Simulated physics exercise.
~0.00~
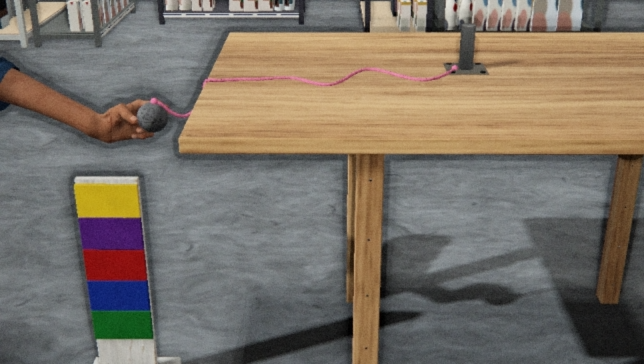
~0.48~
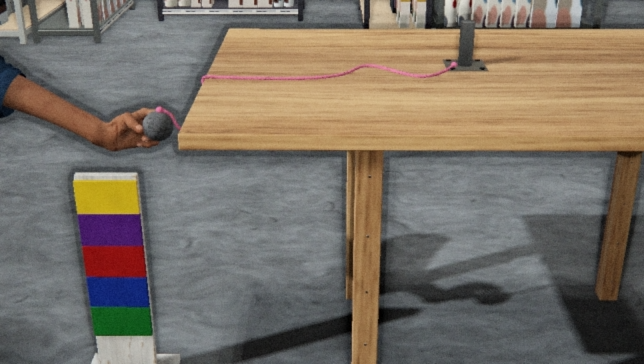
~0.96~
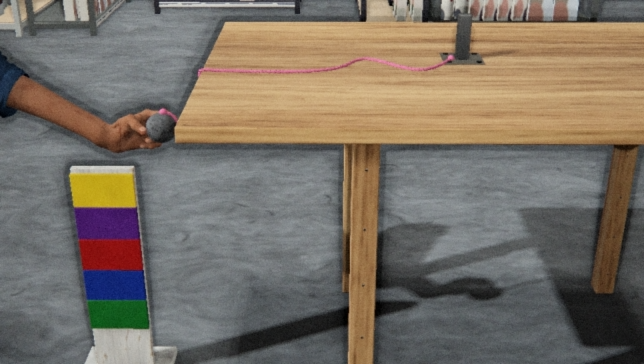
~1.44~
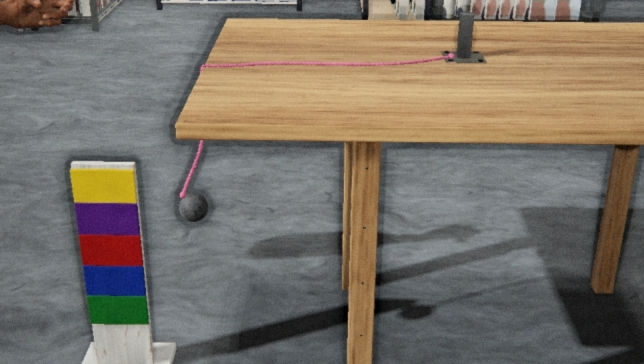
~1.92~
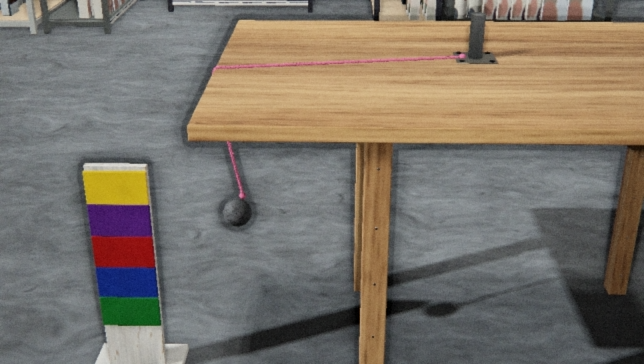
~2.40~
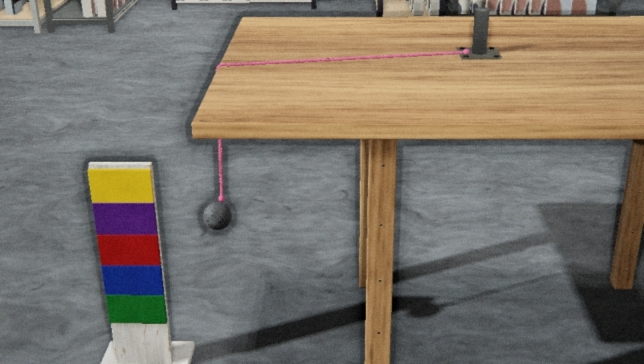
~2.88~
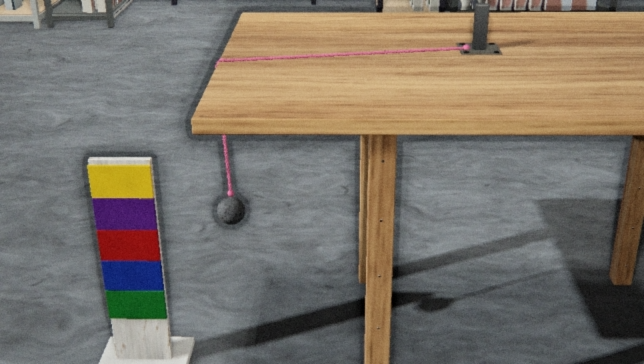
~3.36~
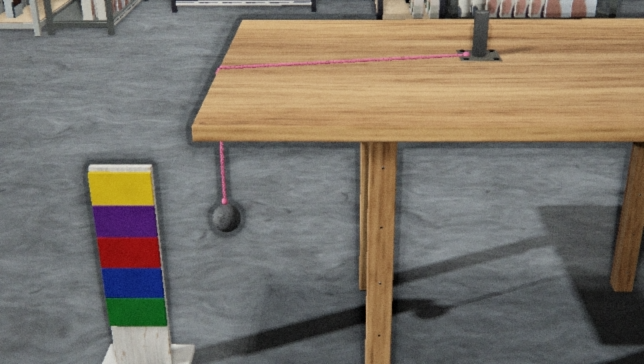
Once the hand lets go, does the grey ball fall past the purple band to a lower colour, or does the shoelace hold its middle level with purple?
The shoelace holds the ball, and its middle hangs level with the purple band.
